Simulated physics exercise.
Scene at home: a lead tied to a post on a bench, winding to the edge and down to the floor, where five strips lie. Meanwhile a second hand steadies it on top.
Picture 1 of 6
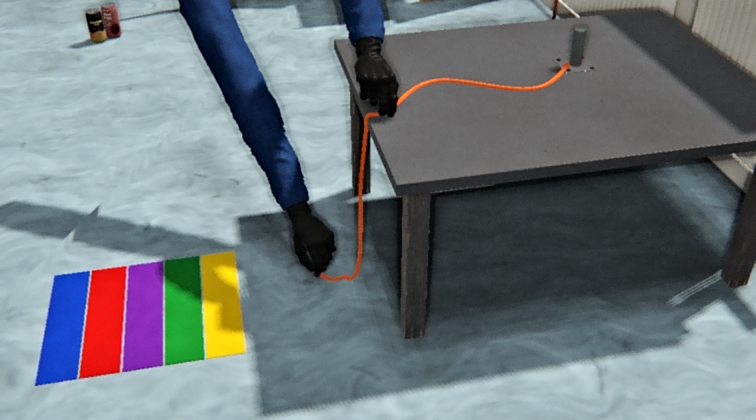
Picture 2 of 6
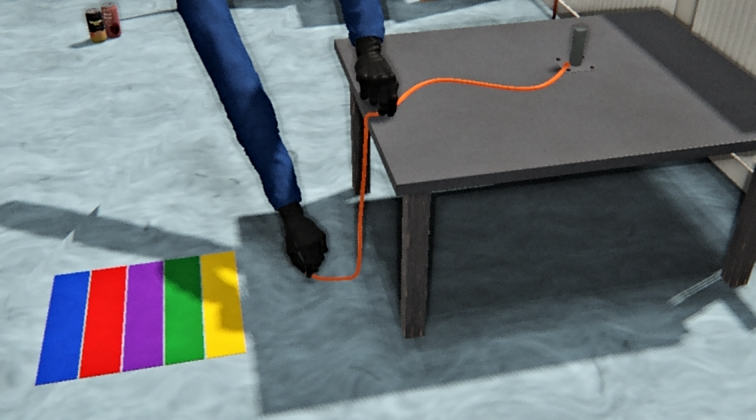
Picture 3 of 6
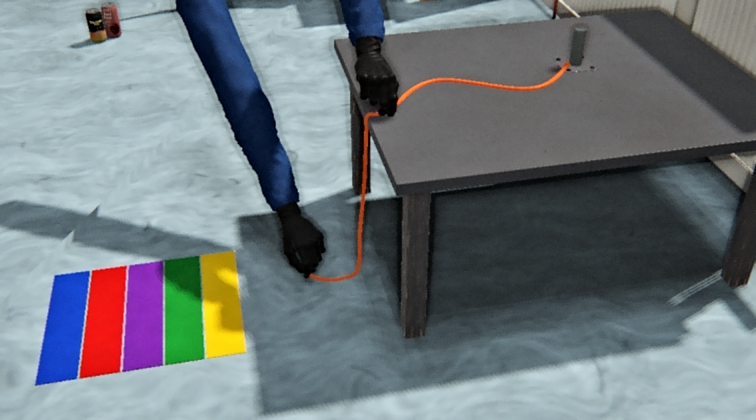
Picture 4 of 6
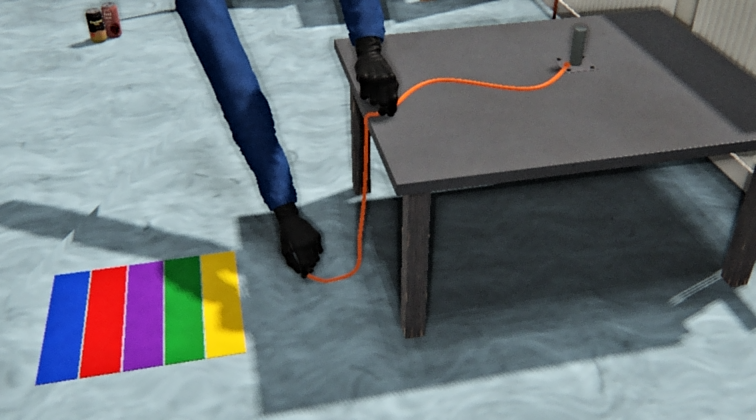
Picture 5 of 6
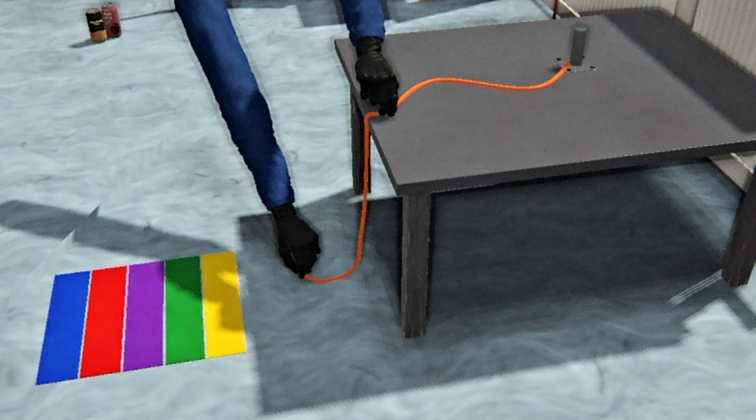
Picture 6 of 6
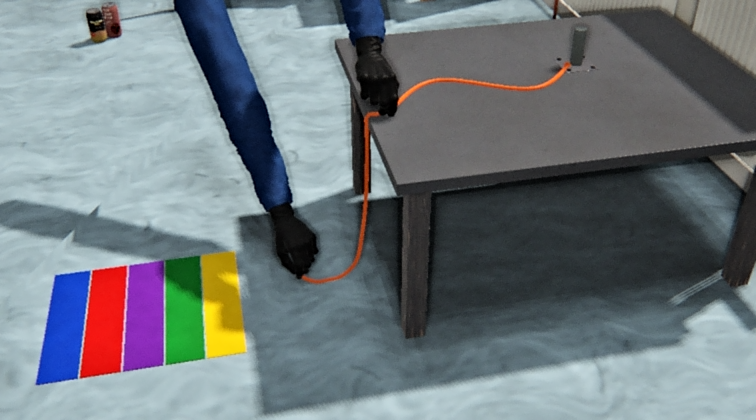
At home, gloved hands holding an orange lead tied to a post on a bench, the lower hand edging slightly left.
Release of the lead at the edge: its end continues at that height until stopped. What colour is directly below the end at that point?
The colour below it is purple.
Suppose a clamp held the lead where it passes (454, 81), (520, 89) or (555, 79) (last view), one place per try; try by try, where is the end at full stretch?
Near (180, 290), (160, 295) and (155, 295).
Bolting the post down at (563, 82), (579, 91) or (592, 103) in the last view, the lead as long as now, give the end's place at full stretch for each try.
First try about (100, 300), second about (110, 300), third about (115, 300).
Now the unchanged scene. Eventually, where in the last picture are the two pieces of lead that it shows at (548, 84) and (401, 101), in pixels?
The first one ends up at (523, 74) and the second one at (366, 108).
Soon after, end near (221, 284); over yellow.
After that, end near (173, 291); over green.
At the stop, end near (144, 295); over purple. It gets as far as the purple strip.
